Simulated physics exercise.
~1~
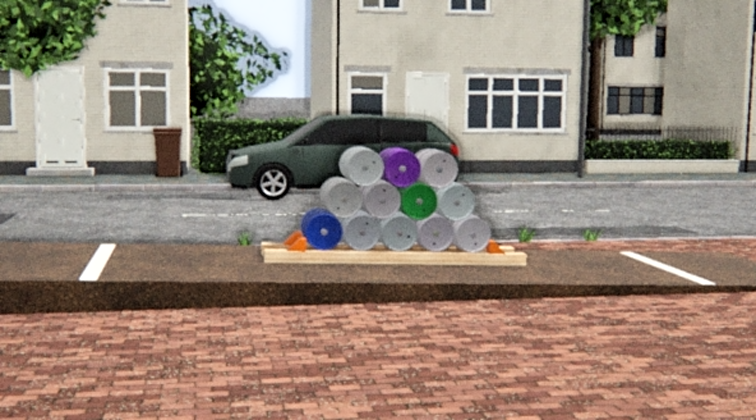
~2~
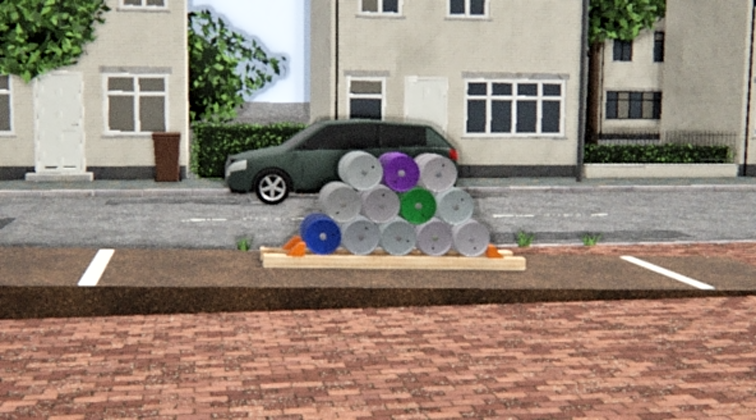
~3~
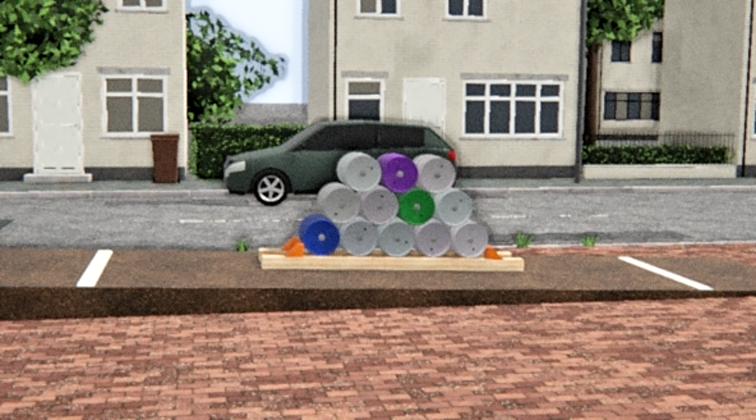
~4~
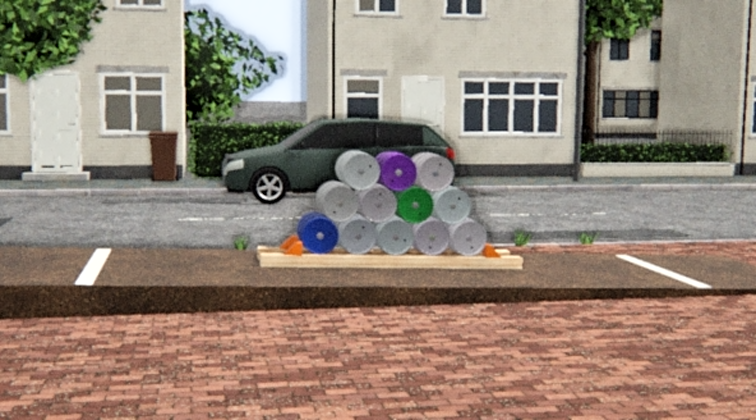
In the video, a stack of pale cylinders with one blue, one green and one purple sits on wooden beams between orange wedges, beside a street with a parked dark green car, and nothing in the stack visibly moves.
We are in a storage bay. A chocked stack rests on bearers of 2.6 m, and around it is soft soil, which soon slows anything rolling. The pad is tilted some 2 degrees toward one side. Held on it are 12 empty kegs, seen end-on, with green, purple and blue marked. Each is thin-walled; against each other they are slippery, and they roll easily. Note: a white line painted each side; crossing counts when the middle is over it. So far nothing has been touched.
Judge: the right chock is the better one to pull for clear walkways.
The left one, I reckon.
Chock on the left freed, after 2.7 s, green is up on others, 110 cm from the bearers' right end; purple is up on others, 125 cm from the bearers' left end; blue is off the bearers, 90 cm short of the left line, rolling left; 0 past a line.
Chock on the left freed, at the end, green is up on others, 115 cm from the bearers' right end; purple is up on others, 105 cm from the bearers' left end; blue is off the bearers, 90 cm short of the left line; 0 past a line.
Chock on the right freed, after 2.7 s, green is on the bearers, 85 cm from the bearers' right end, rolling right; purple is up on others, 95 cm from the bearers' right end, rolling right; blue is on the bearers, 55 cm from the bearers' left end; 0 past a line.
Chock on the right freed, at the end, green is off the bearers, 105 cm short of the right line; purple is off the bearers, 90 cm short of the right line; blue is on the bearers, 80 cm from the bearers' left end; 2 past a line.
